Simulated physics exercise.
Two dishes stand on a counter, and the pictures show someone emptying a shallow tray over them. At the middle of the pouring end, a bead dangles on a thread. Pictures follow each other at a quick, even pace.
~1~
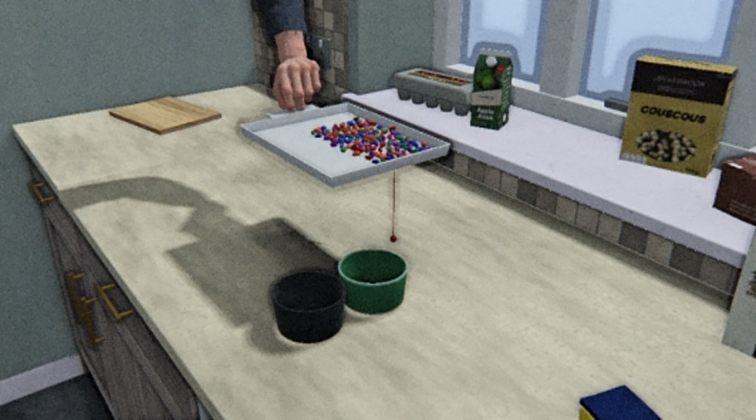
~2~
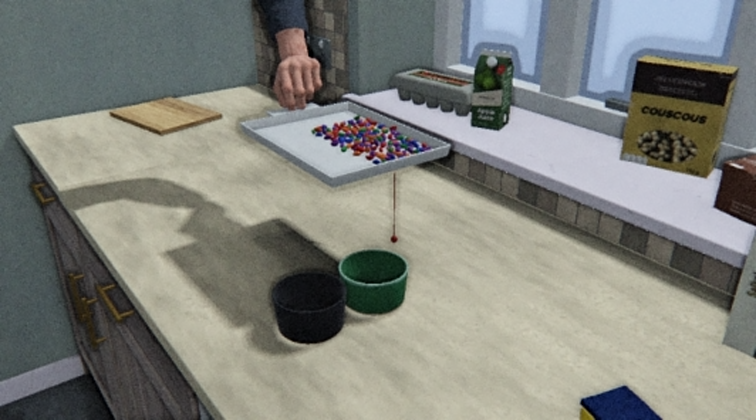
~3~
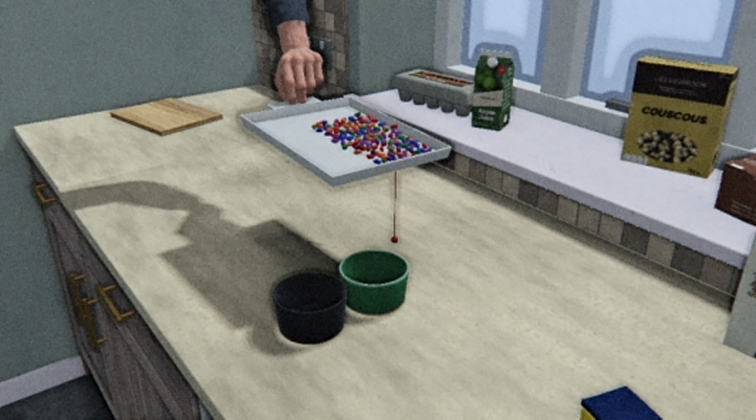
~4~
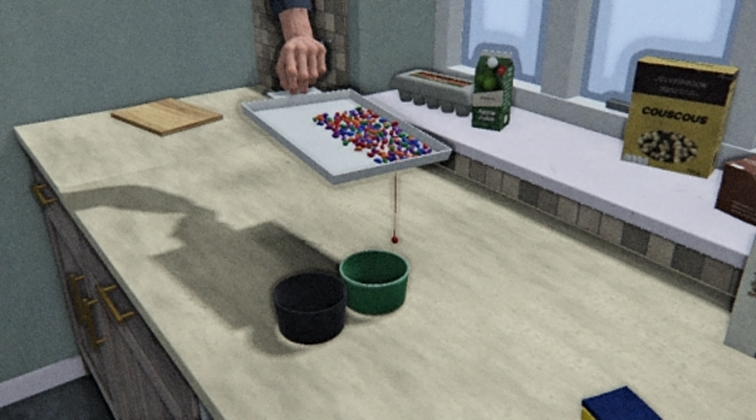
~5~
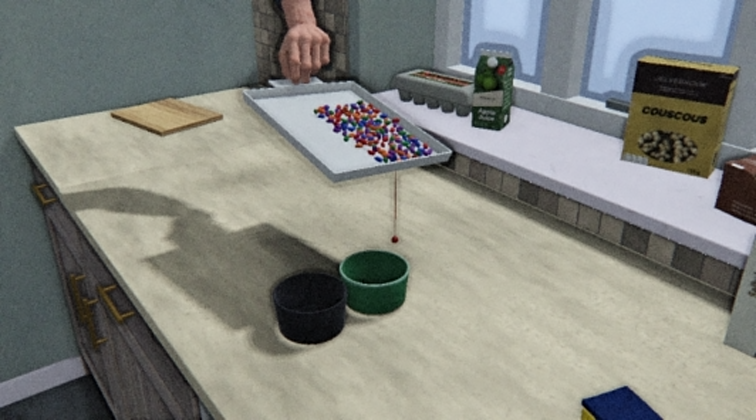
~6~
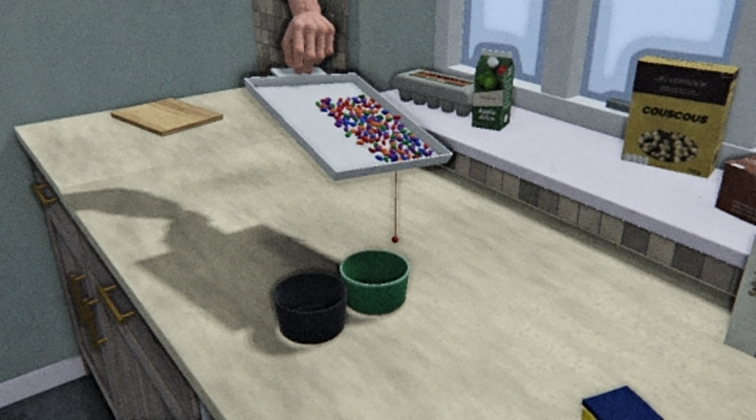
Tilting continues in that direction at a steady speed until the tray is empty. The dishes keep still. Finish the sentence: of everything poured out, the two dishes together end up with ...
They end up with a minority of it.
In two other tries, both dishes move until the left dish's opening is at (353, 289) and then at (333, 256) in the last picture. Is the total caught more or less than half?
In the first position a minority, in the second a minority.
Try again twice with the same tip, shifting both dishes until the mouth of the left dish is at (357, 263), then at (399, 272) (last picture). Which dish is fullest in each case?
The first try: The right-side dish. The second: The right-side dish.
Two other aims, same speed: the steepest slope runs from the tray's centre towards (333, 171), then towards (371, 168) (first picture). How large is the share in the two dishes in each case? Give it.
I'd expect around 50 in a hundred first and around 40 in a hundred second.
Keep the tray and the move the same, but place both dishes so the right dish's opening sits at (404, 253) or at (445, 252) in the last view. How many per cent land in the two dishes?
I'd expect some 20 percent, and then some 50 percent.
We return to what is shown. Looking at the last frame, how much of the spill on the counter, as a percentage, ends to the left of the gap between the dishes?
Looks like close to 0 per cent of it.
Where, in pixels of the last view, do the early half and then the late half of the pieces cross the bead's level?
The opening part goes through (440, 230); what follows goes through (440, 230).
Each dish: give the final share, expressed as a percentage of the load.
Left dish: Around 0 in a hundred; right dish: Around 0 in a hundred.
Just after the last frame, tray tipped steeply; every one on the tray.
A moment on, tray tipped right over; almost all on the tray; just a few outside both.
Further on, tray tipped past a quarter turn; every one outside both.
When it is over, tray tipped past a quarter turn; not one in the left dish; not one in the right dish; every one outside both.
